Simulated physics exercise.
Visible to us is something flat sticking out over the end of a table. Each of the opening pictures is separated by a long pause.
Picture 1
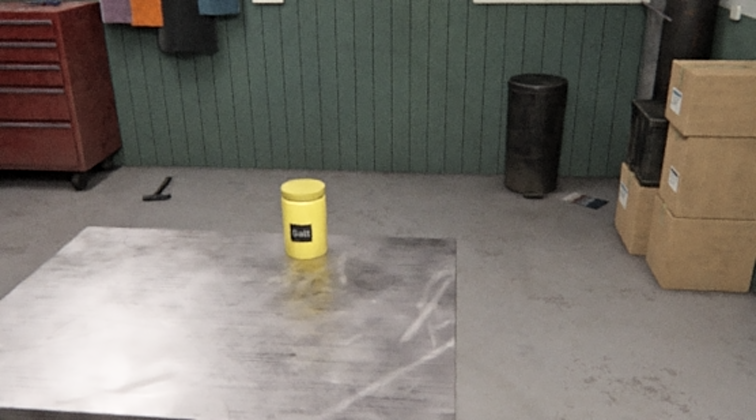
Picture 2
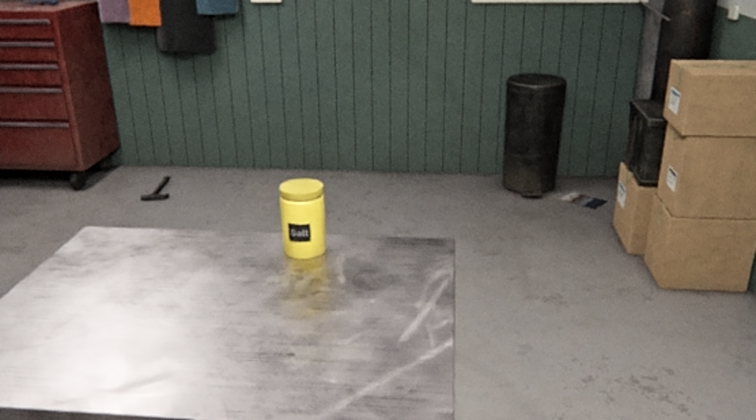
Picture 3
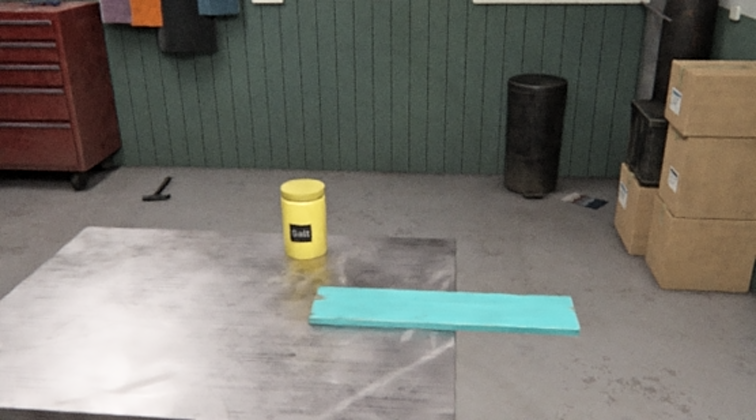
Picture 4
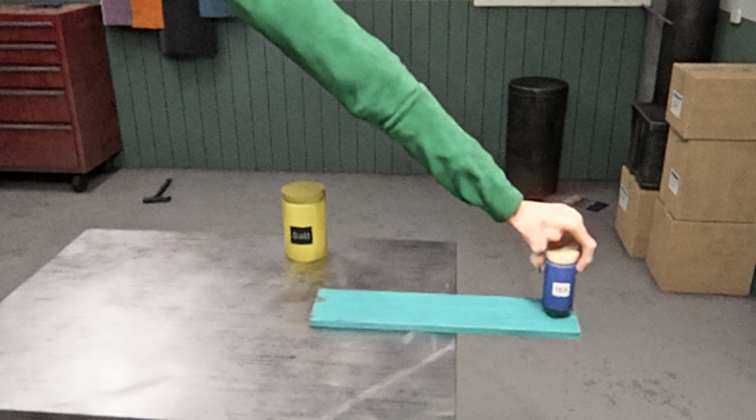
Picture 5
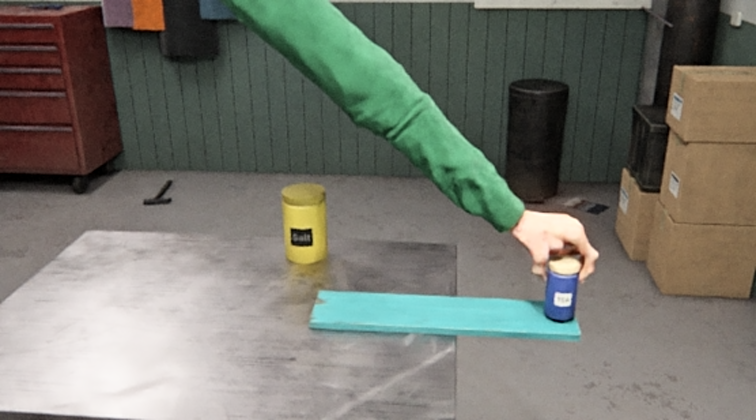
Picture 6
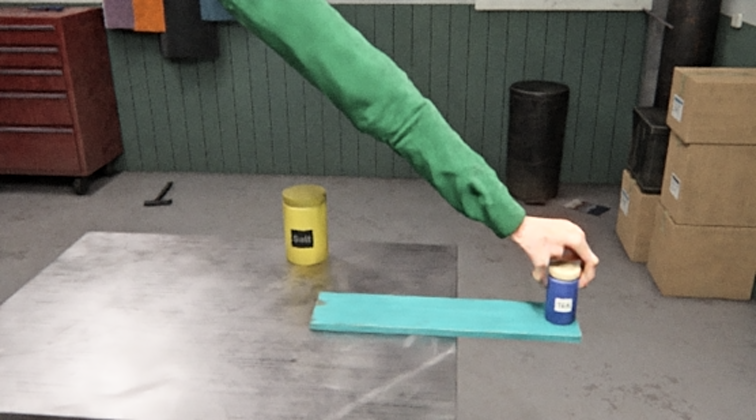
In a workshop, a yellow jar stood on a metal table, then a turquoise board appeared, jutting past the table's right edge, and a green-sleeved arm lowered a blue shaker onto its overhanging end.
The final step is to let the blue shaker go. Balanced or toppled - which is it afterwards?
Turns out the setup gives way once it's let go.
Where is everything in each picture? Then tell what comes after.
In the first frame, the last thing is not in view yet; yellow jar (305, 219).
In the second frame, the last thing is not in view yet; yellow jar (303, 218).
In the third frame, the last thing is not in view yet; yellow jar (304, 219).
In the fourth frame, still above its spot; blue shaker (560, 278); yellow jar (305, 221).
In the fifth frame, still above its spot; blue shaker (562, 287); yellow jar (305, 223).
In the sixth frame, set down, still held; blue shaker (562, 293); yellow jar (306, 224).
Then, 0.60 s later than the last frame, blue shaker now down on the floor or falling; turquoise board tilted by 59°.
Then, 0.70 s later than the last frame, turquoise board now down on the floor or falling.
Then, 0.90 s later than the last frame, things are still on the move.
Then, 1.00 s later than the last frame, as before.
When it is over, down on the floor or falling, blue shaker and turquoise board; yellow jar as before. The board comes down.
